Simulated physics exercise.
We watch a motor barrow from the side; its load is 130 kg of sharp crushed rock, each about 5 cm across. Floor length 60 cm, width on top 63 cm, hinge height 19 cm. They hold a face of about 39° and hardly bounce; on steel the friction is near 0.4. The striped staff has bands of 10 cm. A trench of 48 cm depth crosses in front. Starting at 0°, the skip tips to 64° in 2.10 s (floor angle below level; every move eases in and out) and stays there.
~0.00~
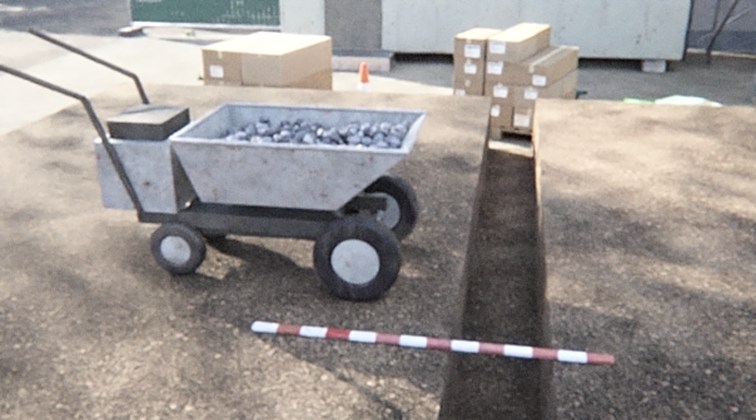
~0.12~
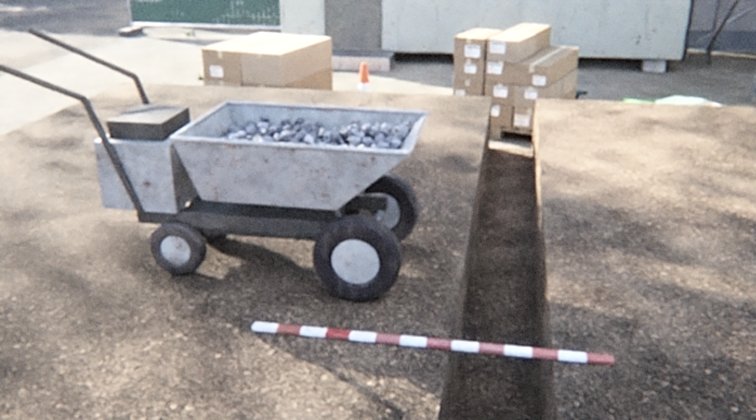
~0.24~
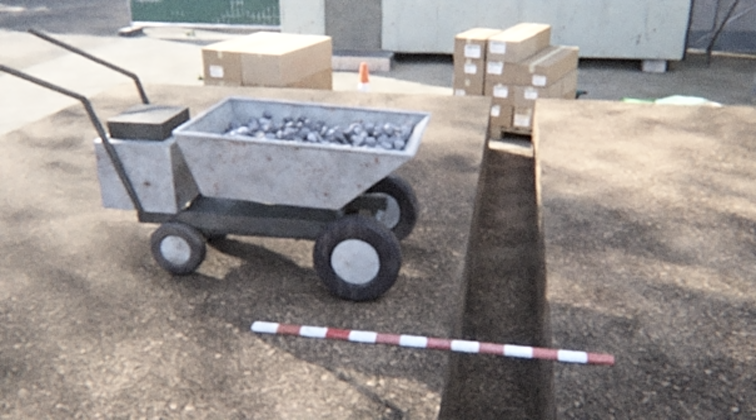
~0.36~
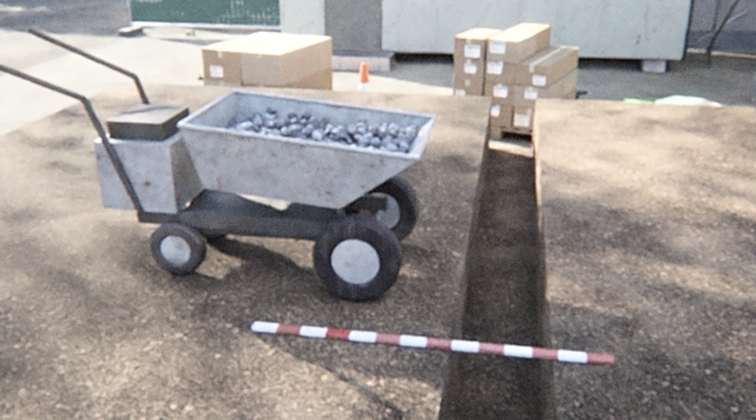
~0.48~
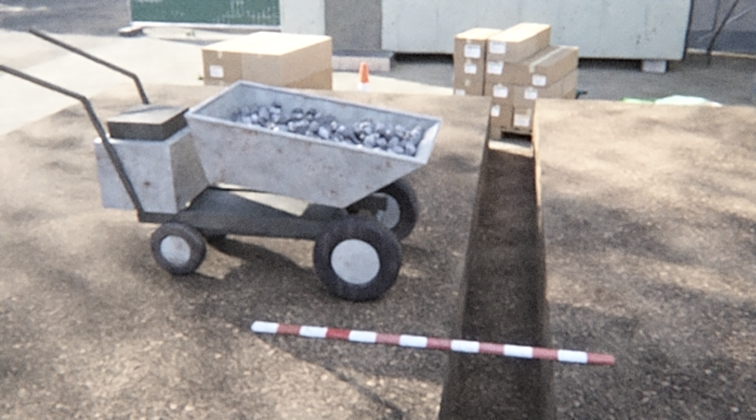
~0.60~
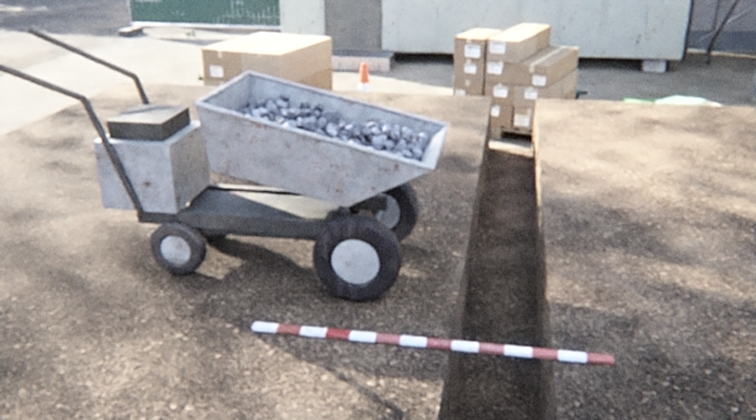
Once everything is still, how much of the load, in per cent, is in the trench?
About 94 per cent.
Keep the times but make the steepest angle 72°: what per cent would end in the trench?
Then about 95 per cent.
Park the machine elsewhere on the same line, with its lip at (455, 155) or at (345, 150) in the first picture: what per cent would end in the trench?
First some 55, then 85 per cent.
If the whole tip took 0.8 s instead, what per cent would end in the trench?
In that case some 80 per cent.
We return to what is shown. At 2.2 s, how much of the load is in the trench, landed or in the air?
About 35 per cent by then.
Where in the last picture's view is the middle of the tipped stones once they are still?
Their middle is at about (511, 352).
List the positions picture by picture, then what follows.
The first frame shows lip at (408, 153), floor tilted 0°, highest stones at (375, 130).
In the second frame, the skip is at 1°, its lip at (409, 154); the top of the load is at (376, 130); the stones move at 0.1 m/s on average.
The third frame shows lip at (412, 155), floor tilted 2°, highest stones at (310, 128); the stones move at 0.2 m/s on average.
The fourth frame shows lip at (418, 158), floor tilted 5°, highest stones at (267, 121); the stones move at 0.2 m/s on average.
In the fifth frame, the skip is at 9°, its lip at (425, 163); the top of the load is at (273, 115); the stones move at 0.3 m/s on average.
In the sixth frame, the skip is at 13°, its lip at (433, 169); the top of the load is at (277, 108); the stones move at 0.3 m/s on average.
After 1.6 s the floor is at 54°; 100 % in the skip; the foremost stones are at (475, 210).
After 2.2 s the floor is at 64°; 66 % in the skip, 34 % in the trench; the foremost stones are at (548, 276).
After 2.5 s the floor is at 64°; 34 % in the skip, 60 % in the trench, 6 % past the trench; the foremost stones are at (616, 271).
After 4.5 s the floor is at 64°; 0 % in the skip, 94 % in the trench, 6 % past the trench; the foremost stones are at (635, 271).
